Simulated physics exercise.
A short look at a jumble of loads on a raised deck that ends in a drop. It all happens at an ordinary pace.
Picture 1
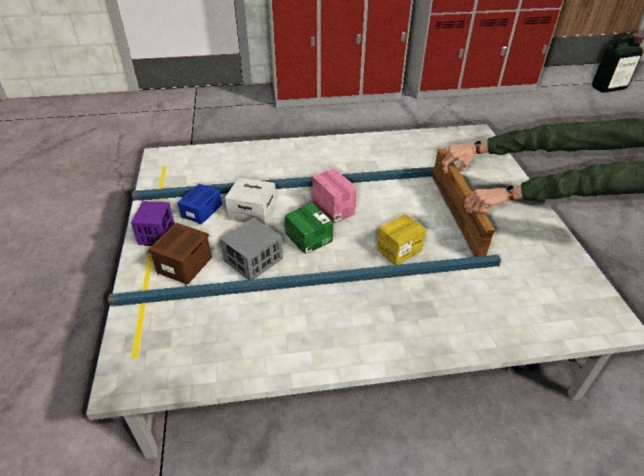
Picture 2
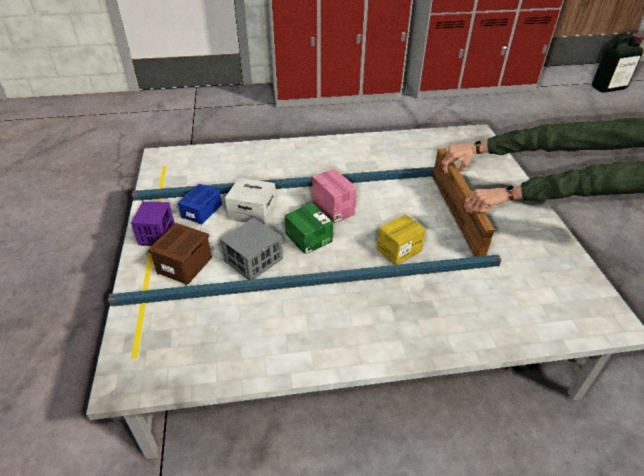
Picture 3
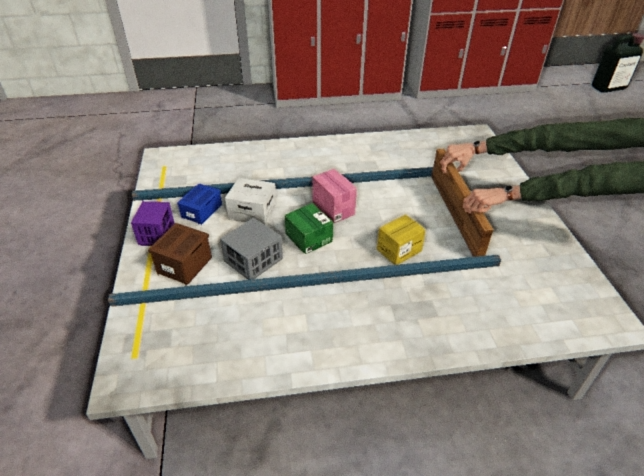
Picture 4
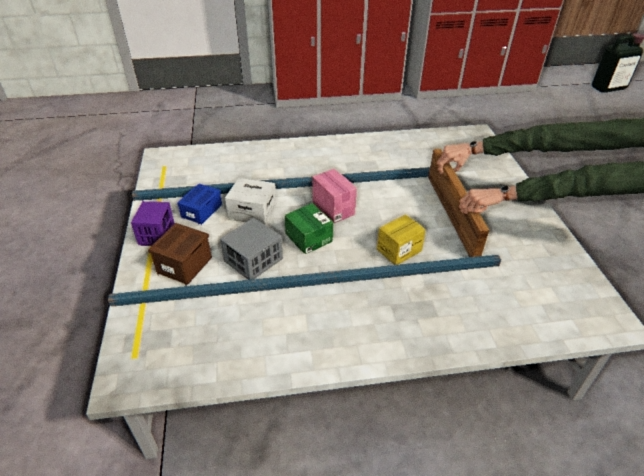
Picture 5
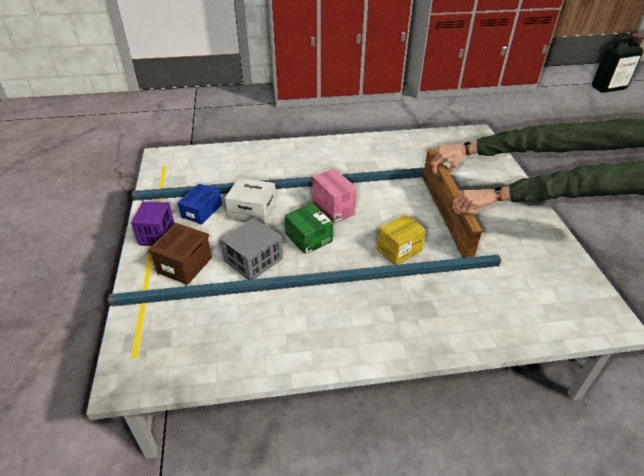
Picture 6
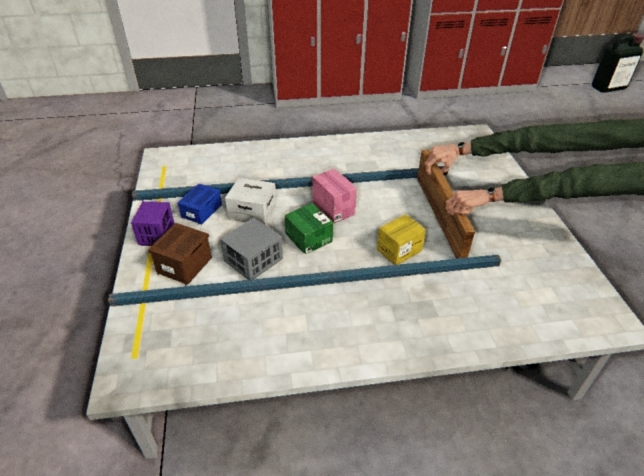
In the video, two hands hold a wooden plank upright between two blue rails on a table and, after barely moving at first, slide it slightly left toward a yellow box, while the scattered colored boxes and crates stay still.
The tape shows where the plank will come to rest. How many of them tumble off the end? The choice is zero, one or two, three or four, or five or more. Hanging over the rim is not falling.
Outcome: The number that fall off is five or more.
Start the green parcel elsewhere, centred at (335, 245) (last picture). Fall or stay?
Then it is lost.
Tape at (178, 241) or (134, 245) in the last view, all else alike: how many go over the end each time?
In that order 5 and 8.
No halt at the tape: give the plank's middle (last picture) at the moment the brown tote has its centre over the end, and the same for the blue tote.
Near (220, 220) and (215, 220).
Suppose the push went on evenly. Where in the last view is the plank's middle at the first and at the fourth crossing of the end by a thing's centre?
Near (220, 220) and (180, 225).
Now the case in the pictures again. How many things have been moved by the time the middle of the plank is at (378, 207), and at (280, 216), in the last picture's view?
The counts are 1 and 7.
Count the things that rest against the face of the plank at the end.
In contact: 2.
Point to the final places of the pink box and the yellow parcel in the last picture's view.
First (139, 207), then (125, 265).
A little later, none off yet; purple crate at rest near (154, 224); brown tote at rest near (182, 254); blue tote at rest near (201, 204).
When it is over, the number that fall off is five or more; down, green parcel, white box, grey crate, blue tote, brown tote and purple crate.
